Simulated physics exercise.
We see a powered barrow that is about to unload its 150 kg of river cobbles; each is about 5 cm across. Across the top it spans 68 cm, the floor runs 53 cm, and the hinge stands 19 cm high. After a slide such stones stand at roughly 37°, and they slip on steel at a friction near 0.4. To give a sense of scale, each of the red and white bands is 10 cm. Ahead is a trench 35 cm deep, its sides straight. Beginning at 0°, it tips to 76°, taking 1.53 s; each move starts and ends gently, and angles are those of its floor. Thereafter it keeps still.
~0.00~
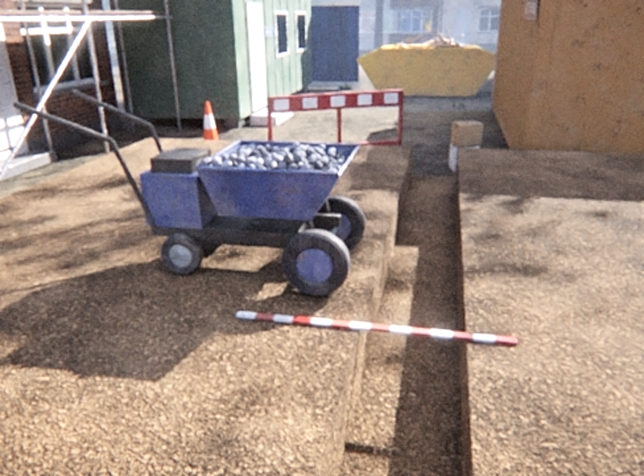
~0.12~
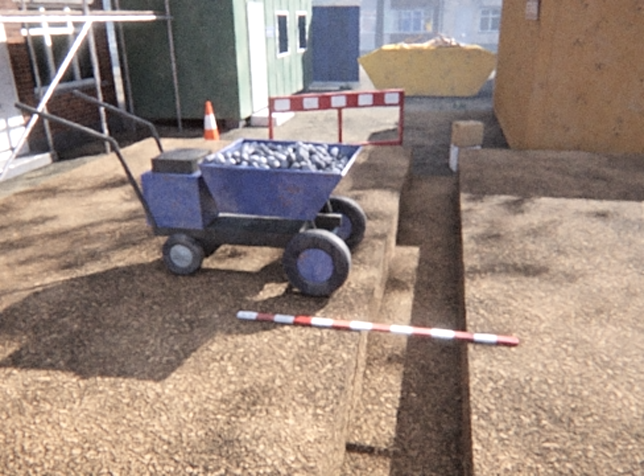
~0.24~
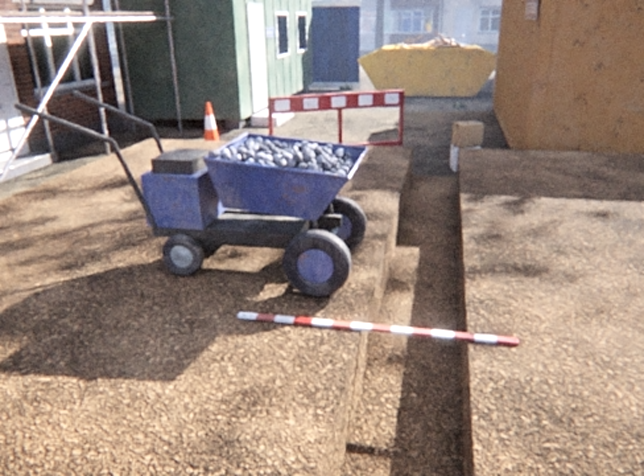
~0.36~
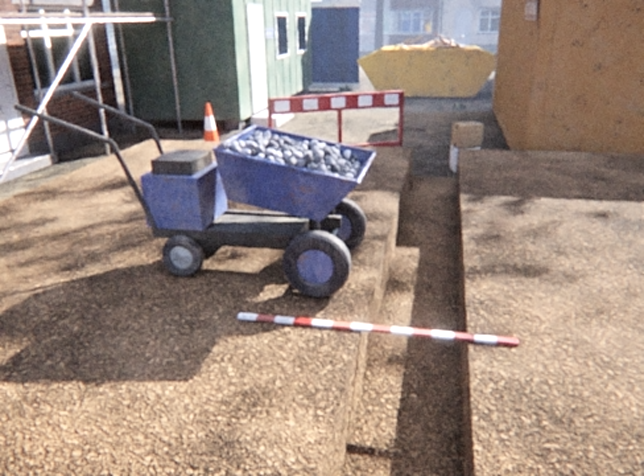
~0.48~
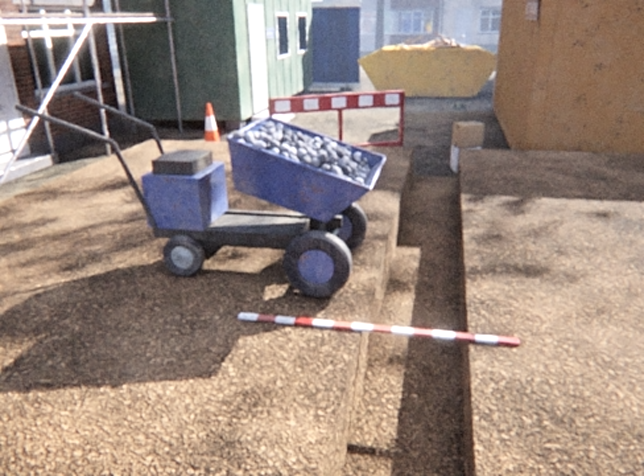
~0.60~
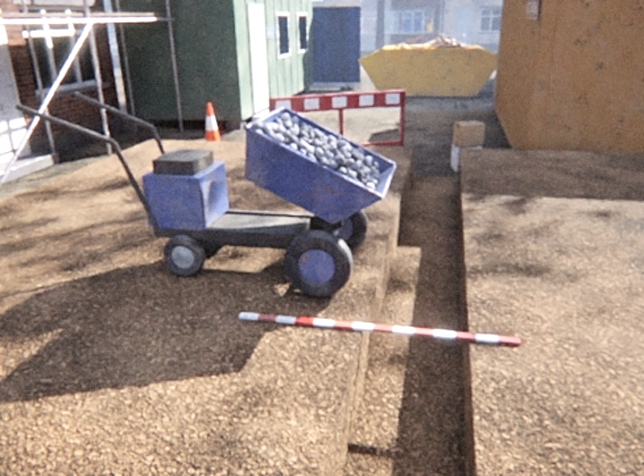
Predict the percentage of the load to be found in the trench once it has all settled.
Roughly 82 percent of the load ends up there.
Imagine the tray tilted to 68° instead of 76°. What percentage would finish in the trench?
Some 75 in a hundred, I'd say.
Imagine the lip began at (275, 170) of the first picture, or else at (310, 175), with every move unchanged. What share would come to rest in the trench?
Result: Close to 100 then close to 100 per cent.
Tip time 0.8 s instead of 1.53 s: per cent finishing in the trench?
I'd put it at roughly 70 per cent.
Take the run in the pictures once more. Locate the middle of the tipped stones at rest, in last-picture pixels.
Somewhere near pixel (442, 318).
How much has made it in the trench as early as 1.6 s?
40 per cent, give or take.
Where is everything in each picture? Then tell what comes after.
The first frame shows lip at (339, 174), floor tilted 0°, highest stones at (288, 151).
In the second frame, the tray is at 1°, its lip at (342, 175); the top of the load is at (285, 150); the stones move at 0.2 m/s on average.
In the third frame, the tray is at 5°, its lip at (349, 178); the top of the load is at (263, 146); the stones move at 0.4 m/s on average.
The fourth frame shows lip at (358, 183), floor tilted 11°, highest stones at (266, 140); the stones move at 0.5 m/s on average.
In the fifth frame, the tray is at 18°, its lip at (370, 189); the top of the load is at (273, 131); the stones move at 0.6 m/s on average.
The sixth frame shows lip at (383, 198), floor tilted 26°, highest stones at (284, 122); the stones move at 0.7 m/s on average.
After 1.1 s the floor is at 64°; 98 % in the tray, 2 % in the trench; the foremost stones are at (444, 257).
After 1.6 s the floor is at 76°; 46 % in the tray, 42 % in the trench, 12 % past the trench; the foremost stones are at (541, 282).
After 2.0 s the floor is at 76°; 18 % in the tray, 63 % in the trench, 19 % past the trench; the foremost stones are at (600, 280).
After 3.9 s the floor is at 76°; 0 % in the tray, 82 % in the trench, 18 % past the trench; the foremost stones are at (630, 284).
